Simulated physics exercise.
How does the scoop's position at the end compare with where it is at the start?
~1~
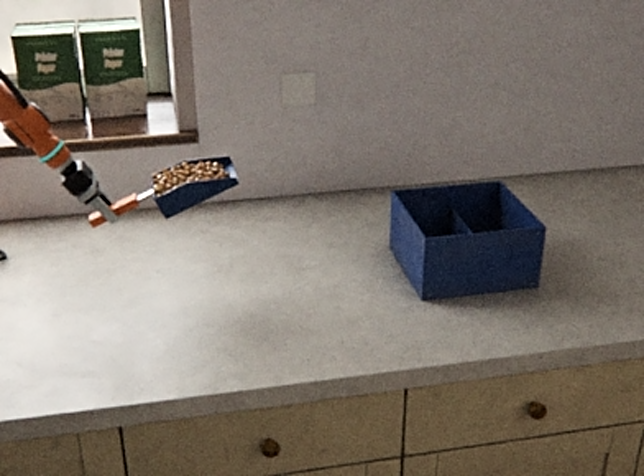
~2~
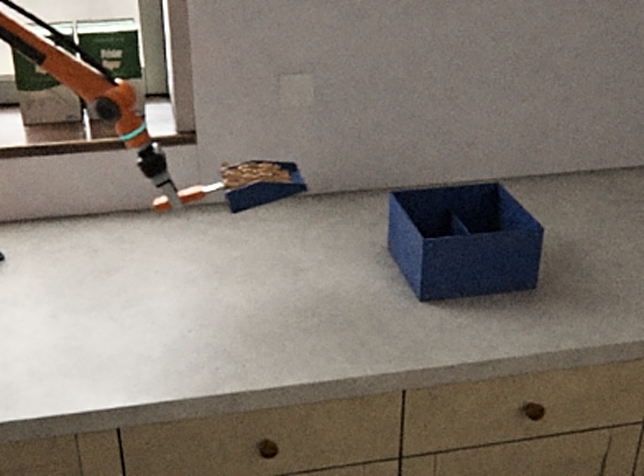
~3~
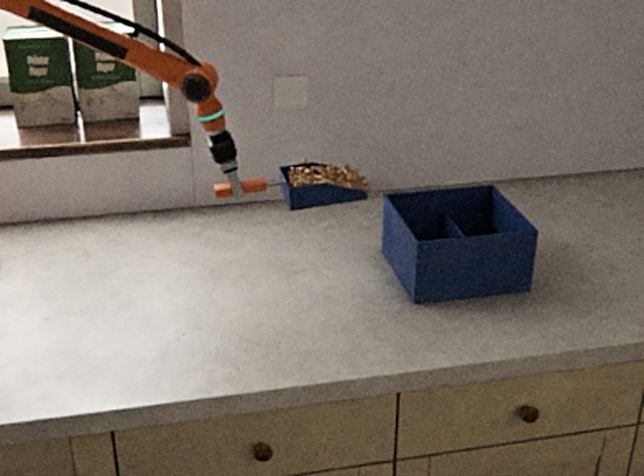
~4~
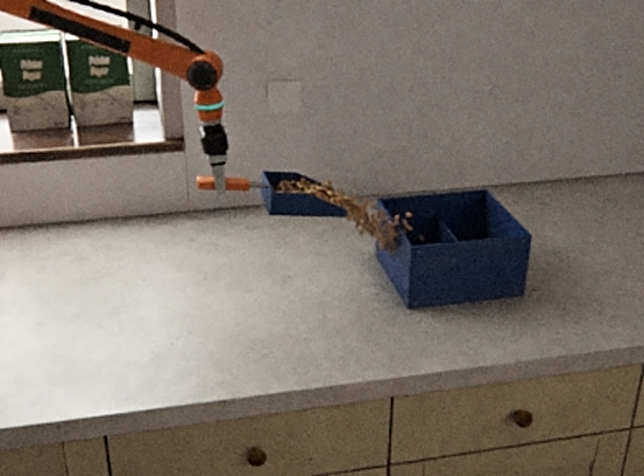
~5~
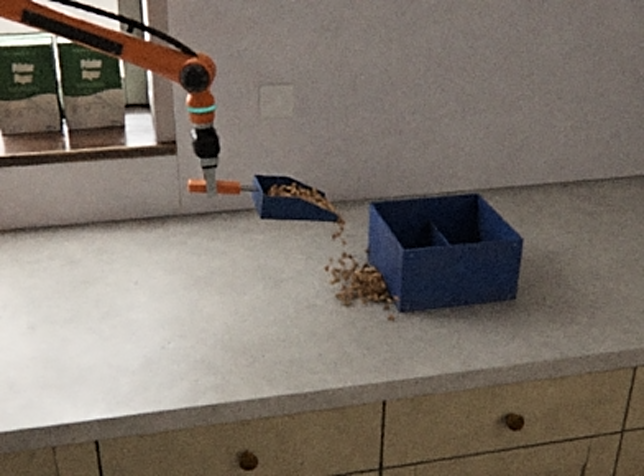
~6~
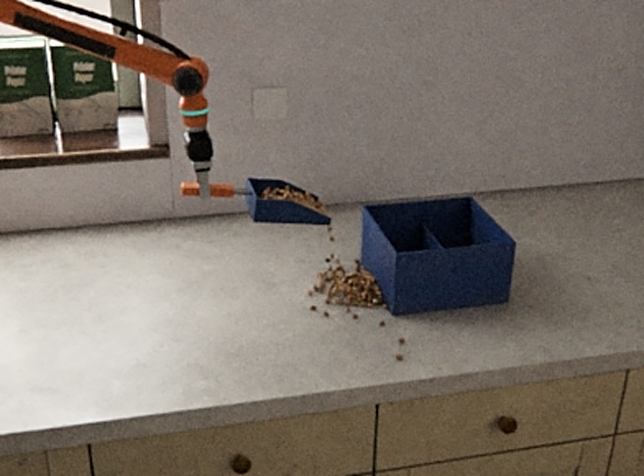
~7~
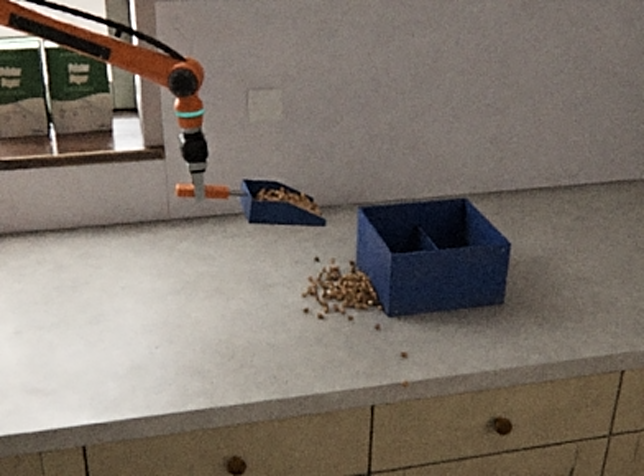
At the end the scoop is farther to the right and slightly lower in view, closer to the blue box than at the start.
